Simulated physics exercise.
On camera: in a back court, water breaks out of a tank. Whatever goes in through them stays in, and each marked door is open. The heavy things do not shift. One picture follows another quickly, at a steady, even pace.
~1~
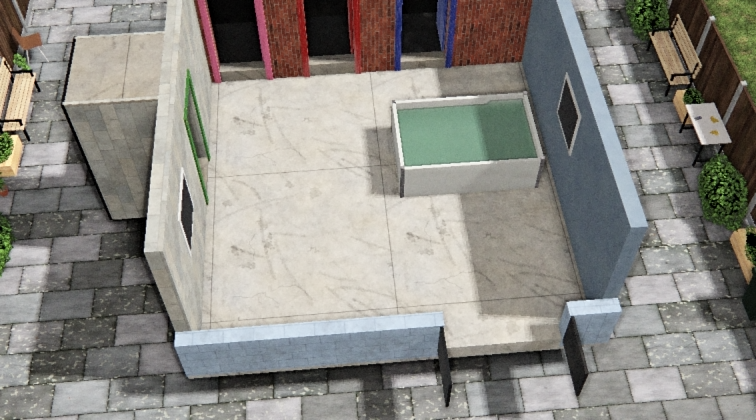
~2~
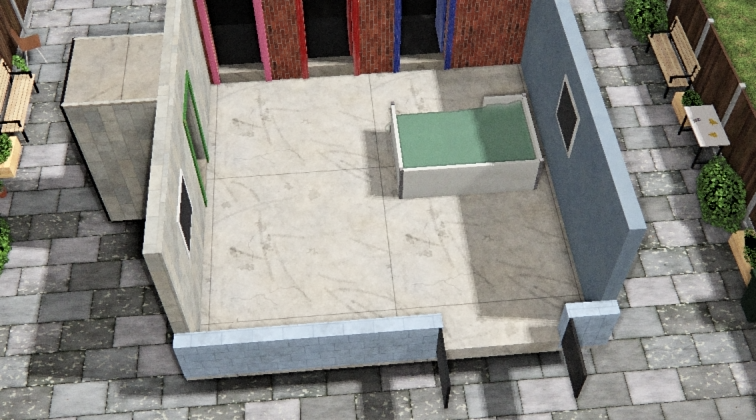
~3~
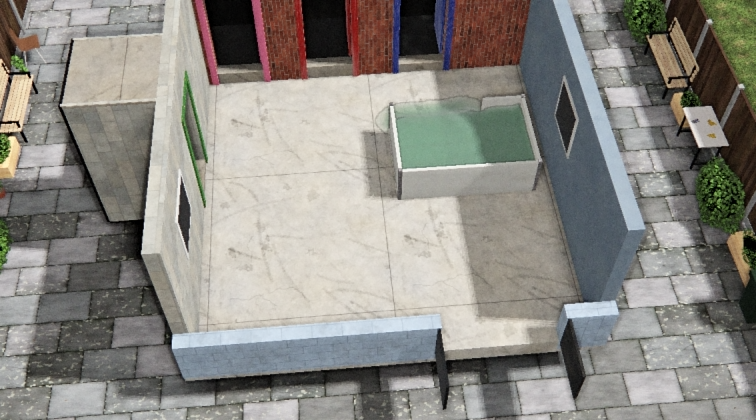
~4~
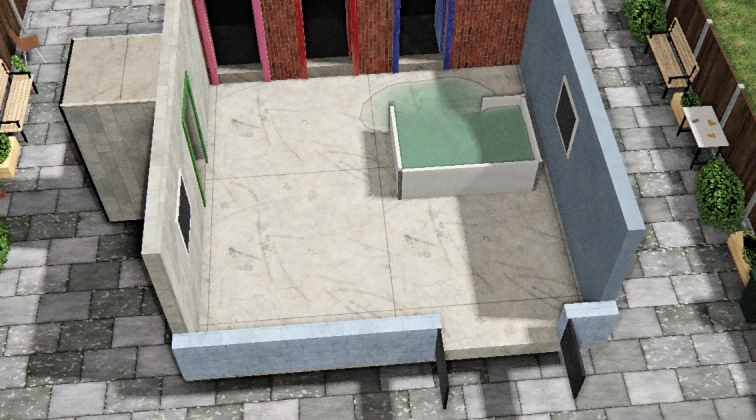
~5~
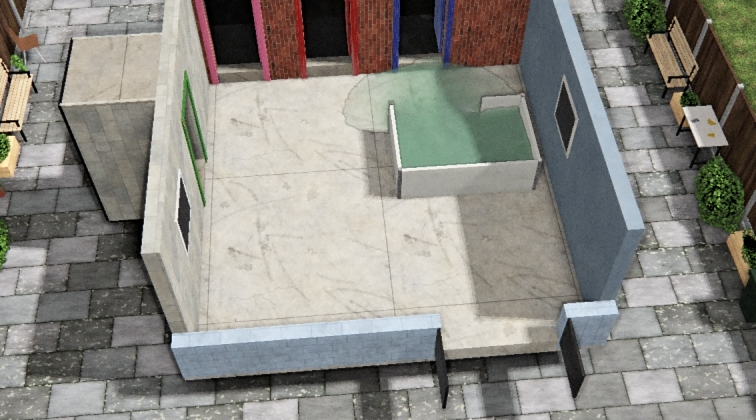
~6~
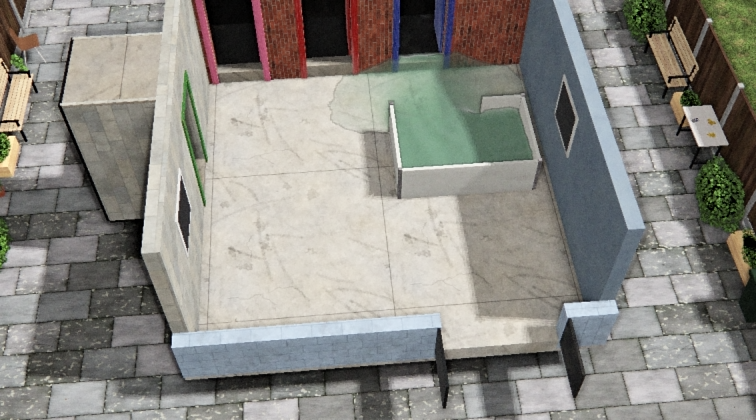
In a walled back court, green water breaks out of a tank's far side and spreads.
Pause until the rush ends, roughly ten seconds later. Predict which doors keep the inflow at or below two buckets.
One by one: The green door will pass two buckets at most; the pink door will pass two buckets at most; the red door will pass two buckets at most; the blue door will pass more than two buckets.
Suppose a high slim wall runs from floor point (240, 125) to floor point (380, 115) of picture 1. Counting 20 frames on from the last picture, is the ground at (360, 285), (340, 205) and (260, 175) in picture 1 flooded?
Results in order: Bone-dry / bone-dry / swamped.
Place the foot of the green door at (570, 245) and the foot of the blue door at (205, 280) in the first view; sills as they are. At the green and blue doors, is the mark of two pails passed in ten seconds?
Looking at it, green fails to reach the limit, and blue fails to reach the limit.
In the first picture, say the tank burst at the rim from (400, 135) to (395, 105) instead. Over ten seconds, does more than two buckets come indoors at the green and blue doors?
The green door ends up above, while the blue door falls short.
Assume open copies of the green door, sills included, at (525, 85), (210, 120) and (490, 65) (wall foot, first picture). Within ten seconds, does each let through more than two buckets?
Exceeds the limit; exceeds the limit; exceeds the limit.
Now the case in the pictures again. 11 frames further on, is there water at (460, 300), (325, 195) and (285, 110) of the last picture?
As listed, the points end up high and dry, high and dry and soaked.
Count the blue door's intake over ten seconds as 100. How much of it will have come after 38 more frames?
Roughly 100 per cent.
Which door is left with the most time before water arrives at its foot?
Answer - the one in green.
A moment on, water covers 20 % of the floor; the green door not reached, the pink door not reached, the red door wet at the sill, nothing in, the blue door far over two buckets in.
Next, water covers 30 % of the floor; the green door not reached, the pink door wet at the sill, nothing in, the red door wet at the sill, nothing in, the blue door far over two buckets in.
Then, water covers 45 % of the floor; the green door wet at the sill, nothing in, the pink door wet at the sill, nothing in, the red door wet at the sill, nothing in, the blue door far over two buckets in.
Later, water covers 75 % of the floor; the green door wet at the sill, nothing in, the pink door wet at the sill, nothing in, the red door wet at the sill, nothing in, the blue door far over two buckets in.
In the end, water covers 95 % of the floor; the green door wet at the sill, nothing in, the pink door wet at the sill, nothing in, the red door wet at the sill, nothing in, the blue door far over two buckets in.
